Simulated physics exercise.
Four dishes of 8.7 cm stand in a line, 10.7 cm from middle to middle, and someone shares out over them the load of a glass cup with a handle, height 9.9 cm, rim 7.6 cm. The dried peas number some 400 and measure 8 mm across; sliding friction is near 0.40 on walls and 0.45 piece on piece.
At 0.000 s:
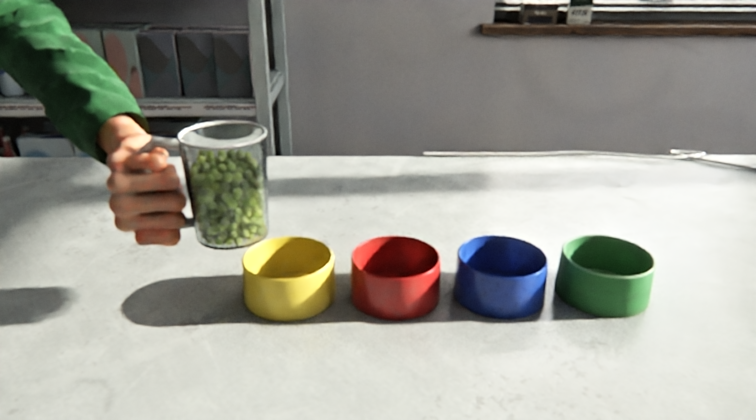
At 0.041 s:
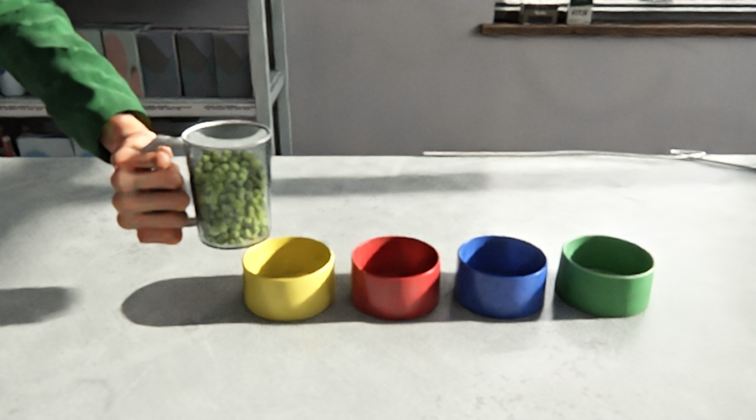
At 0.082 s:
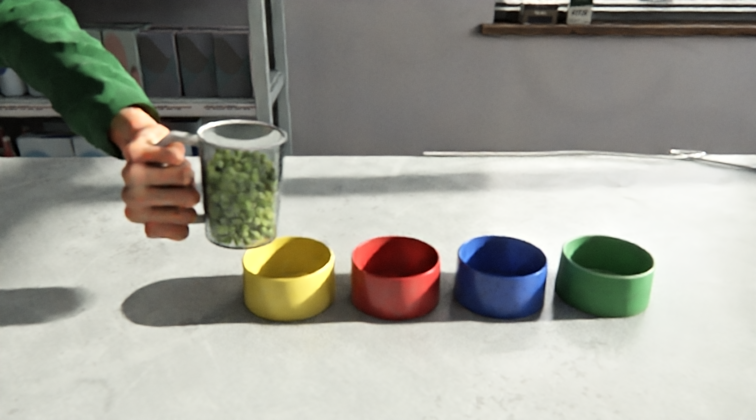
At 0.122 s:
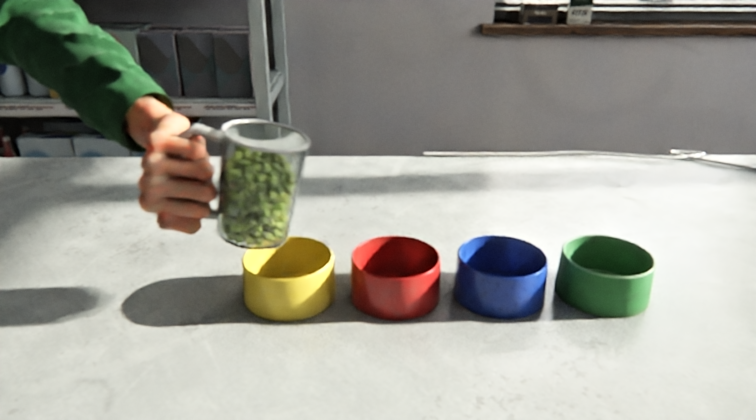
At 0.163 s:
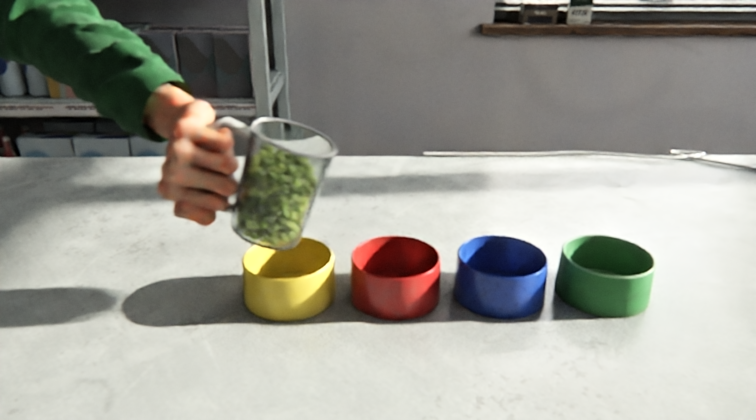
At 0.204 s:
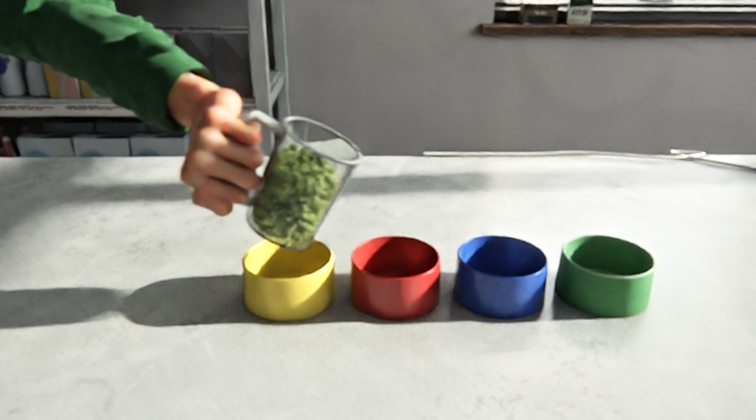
On a pale tabletop, a hand in a green sleeve holds a clear handled cup of small green pieces left of a row of yellow, red, blue and green dishes, then moves it right over the yellow dish, tilting it rightward.
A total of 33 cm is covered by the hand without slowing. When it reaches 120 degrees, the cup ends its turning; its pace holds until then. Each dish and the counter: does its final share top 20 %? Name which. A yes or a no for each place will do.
Red dish - no; blue dish - no; green dish - yes; yellow dish - no; counter - yes.
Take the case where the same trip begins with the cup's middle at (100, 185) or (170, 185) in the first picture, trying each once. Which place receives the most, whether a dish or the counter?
Blue; green.
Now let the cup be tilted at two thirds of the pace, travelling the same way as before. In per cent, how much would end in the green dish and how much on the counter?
Then the green dish would get 80 and the counter 20.
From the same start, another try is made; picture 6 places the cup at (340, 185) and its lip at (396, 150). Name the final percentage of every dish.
The red dish keeps 0, the blue one 0, the green one 80 and the yellow one 0.
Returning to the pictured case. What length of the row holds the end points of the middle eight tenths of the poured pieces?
The stretch is around 19 cm long.
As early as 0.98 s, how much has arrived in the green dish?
Some 70 per cent.
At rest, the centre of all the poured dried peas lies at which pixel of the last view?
Close to pixel (619, 278).
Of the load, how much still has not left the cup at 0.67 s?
Close to 90 in a hundred.
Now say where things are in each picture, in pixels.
In the first picture, cup at (228, 185), tilt 0 degrees, lip at (265, 134), moved 0.0 cm; middle of the pieces at (232, 204); yellow dish at (288, 257); red dish at (396, 256); blue dish at (502, 256); green dish at (608, 255).
In the second picture, cup at (232, 185), tilt 1 degrees, lip at (270, 135), moved 0.3 cm; middle of the pieces at (235, 204).
In the third picture, cup at (242, 185), tilt 5 degrees, lip at (285, 138), moved 1.3 cm; middle of the pieces at (244, 204).
In the fourth picture, cup at (259, 185), tilt 12 degrees, lip at (308, 144), moved 2.9 cm; middle of the pieces at (259, 204).
In the fifth picture, cup at (280, 185), tilt 19 degrees, lip at (335, 150), moved 4.8 cm; middle of the pieces at (277, 204).
In the sixth picture, cup at (301, 185), tilt 27 degrees, lip at (360, 158), moved 6.7 cm; middle of the pieces at (295, 203); yellow dish at (288, 257); red dish at (396, 256); blue dish at (502, 256); green dish at (608, 255). The cup turns about 190 degrees a second and travels 47 cm a second.
Then, at 0.49 s, tilt 81 degrees; cup holds 100 %.
Then, at 0.67 s, tilt 114 degrees; cup holds 90 %, green 10 %.
After 0.98 s, tilt 120 degrees; cup holds 0 %, green 70 %.
In the end, at 2.0 s, red 0 %, blue 0 %, green 70 %, yellow 0 %, counter 30 %.
